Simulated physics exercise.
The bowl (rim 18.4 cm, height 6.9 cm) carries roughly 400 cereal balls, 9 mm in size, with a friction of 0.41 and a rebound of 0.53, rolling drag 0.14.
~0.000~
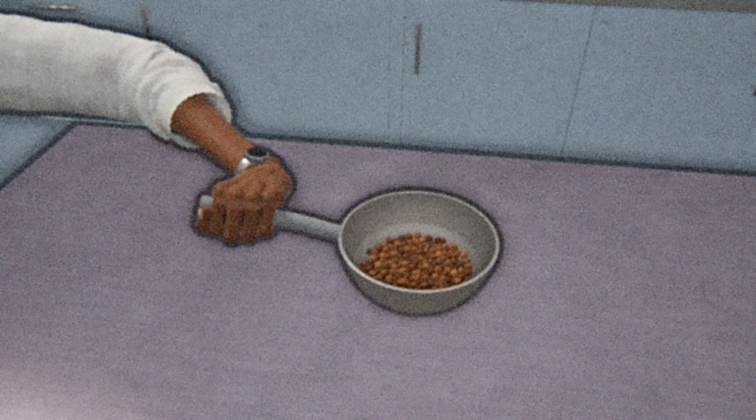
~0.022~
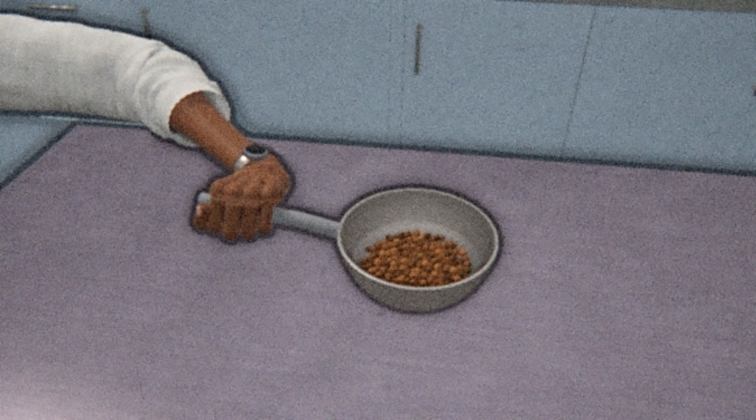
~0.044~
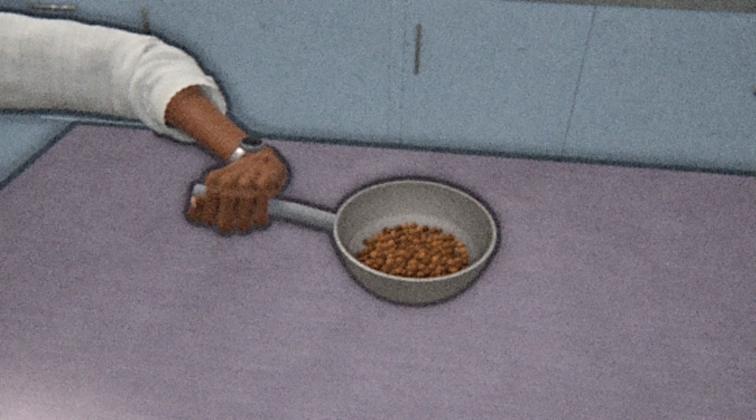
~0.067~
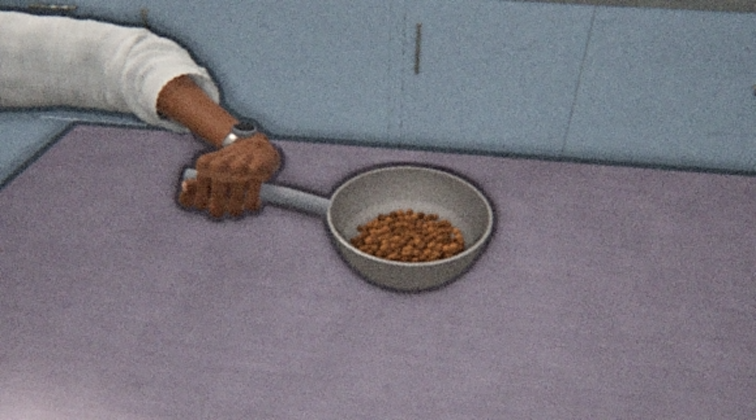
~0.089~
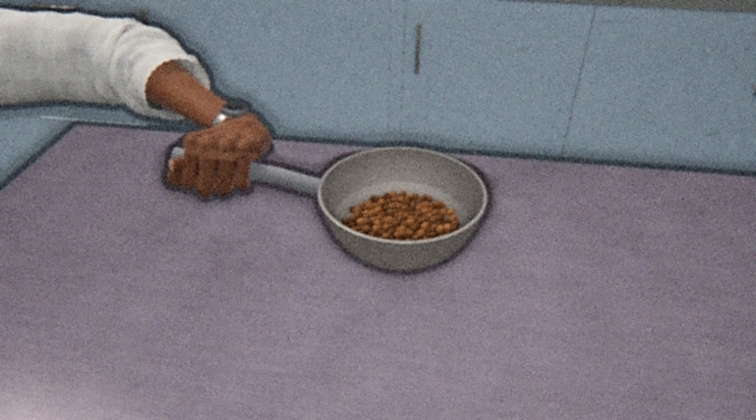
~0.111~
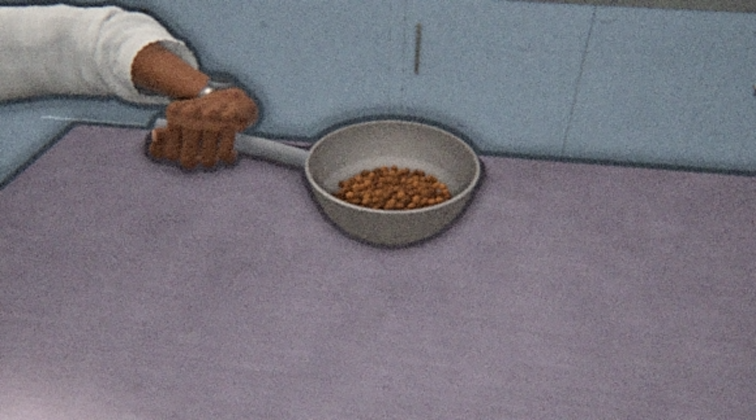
In the video, a hand with a wristwatch and white sleeve grips the handle of a gray bowl holding small brown balls, and moves it slowly at first, then farther, up and slightly left over a purple surface.
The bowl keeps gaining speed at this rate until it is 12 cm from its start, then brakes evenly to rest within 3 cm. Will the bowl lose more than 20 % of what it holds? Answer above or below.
Share lost over the rim, set against 20 %: Above.
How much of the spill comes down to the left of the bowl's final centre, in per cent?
About 100 per cent.
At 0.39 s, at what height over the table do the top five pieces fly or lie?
About 37 cm.
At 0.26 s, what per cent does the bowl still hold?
About 0 per cent.
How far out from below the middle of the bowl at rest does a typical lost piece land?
Some 30 cm.
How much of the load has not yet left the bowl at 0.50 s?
Roughly 0 per cent.
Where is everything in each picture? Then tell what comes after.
In the first picture, bowl at (414, 297); tilt 0 degrees; moved 0.0 cm; top of the load at (402, 239).
In the second picture, bowl at (414, 294); tilt 0 degrees; moved 0.4 cm; top of the load at (401, 236).
In the third picture, bowl at (411, 286); tilt 0 degrees; moved 1.7 cm; top of the load at (398, 229).
In the fourth picture, bowl at (406, 270); tilt 0 degrees; moved 3.9 cm; top of the load at (393, 216).
In the fifth picture, bowl at (400, 249); tilt 0 degrees; moved 6.8 cm; top of the load at (386, 197).
In the sixth picture, bowl at (391, 219); tilt 0 degrees; moved 10.6 cm; top of the load at (377, 172). Its speed is now 1.92 m/s.
After 0.26 s, in the air 100 %; middle of the pieces not yet landed near (297, 29).
After 0.39 s, in the air 100 %; middle of the pieces not yet landed near (214, 34).
After 0.50 s, in the air 100 %; middle of the pieces not yet landed near (174, 150).
After 0.61 s, fallen left of where it stops 100 %.
In the end, at 0.8 s, fallen left of where it stops 100 %.
